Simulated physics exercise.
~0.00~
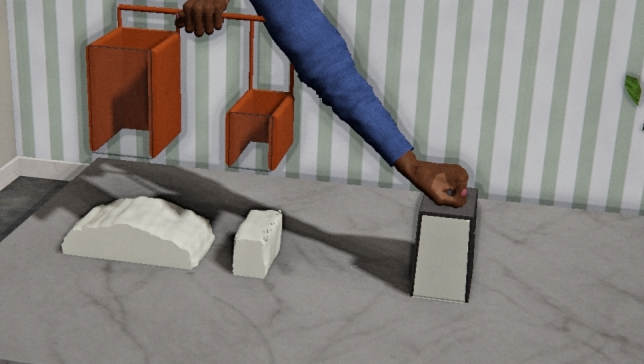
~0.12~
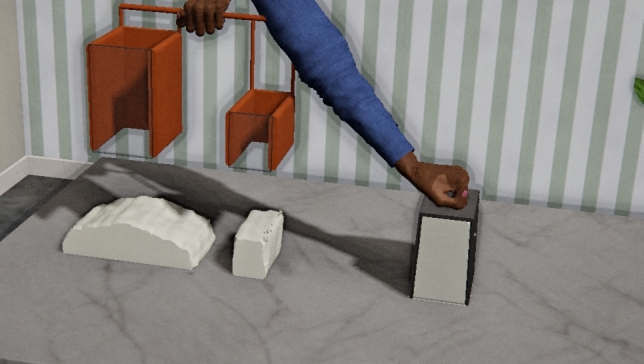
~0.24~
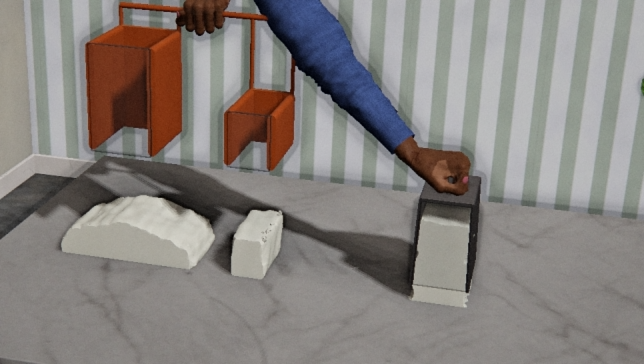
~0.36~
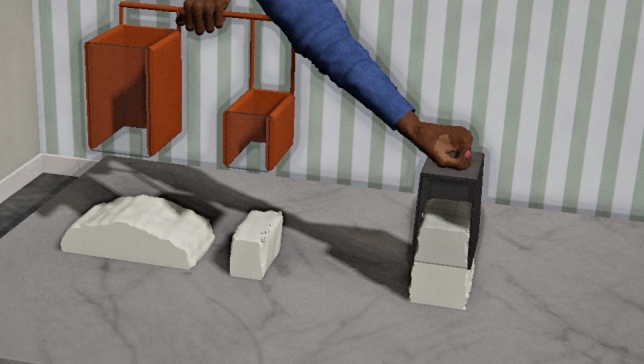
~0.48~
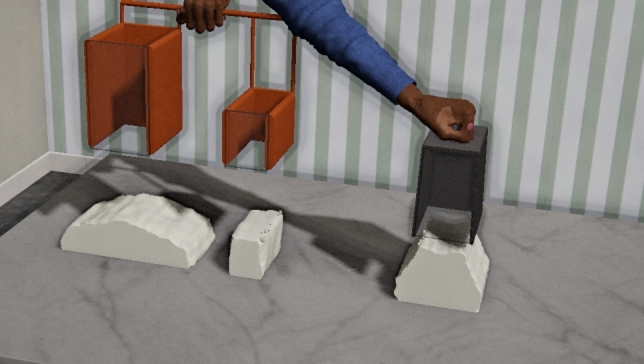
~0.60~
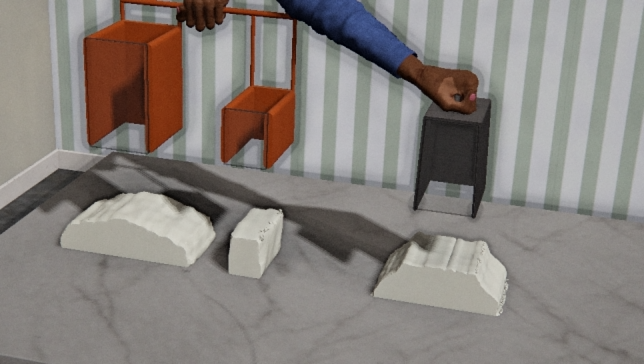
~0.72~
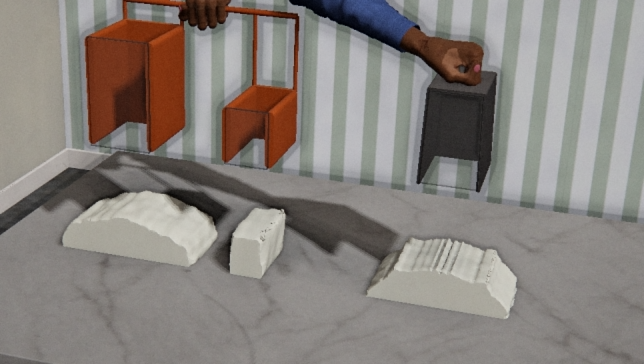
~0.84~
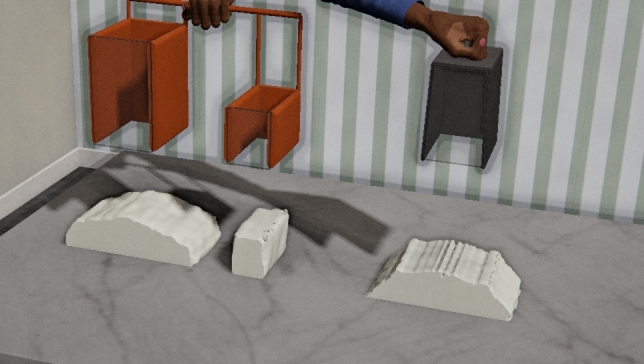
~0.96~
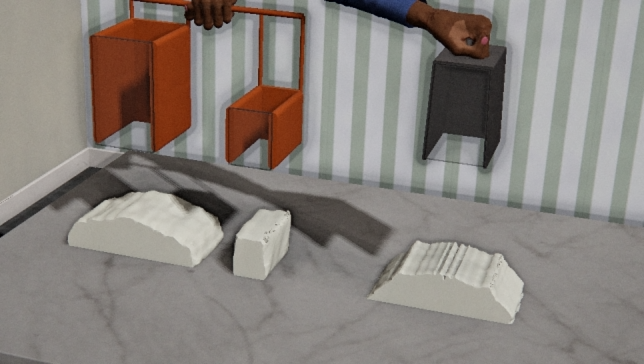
White block slumping into a low, ridged mound on a marble surface as a hand lifts a dark tin clear of it.
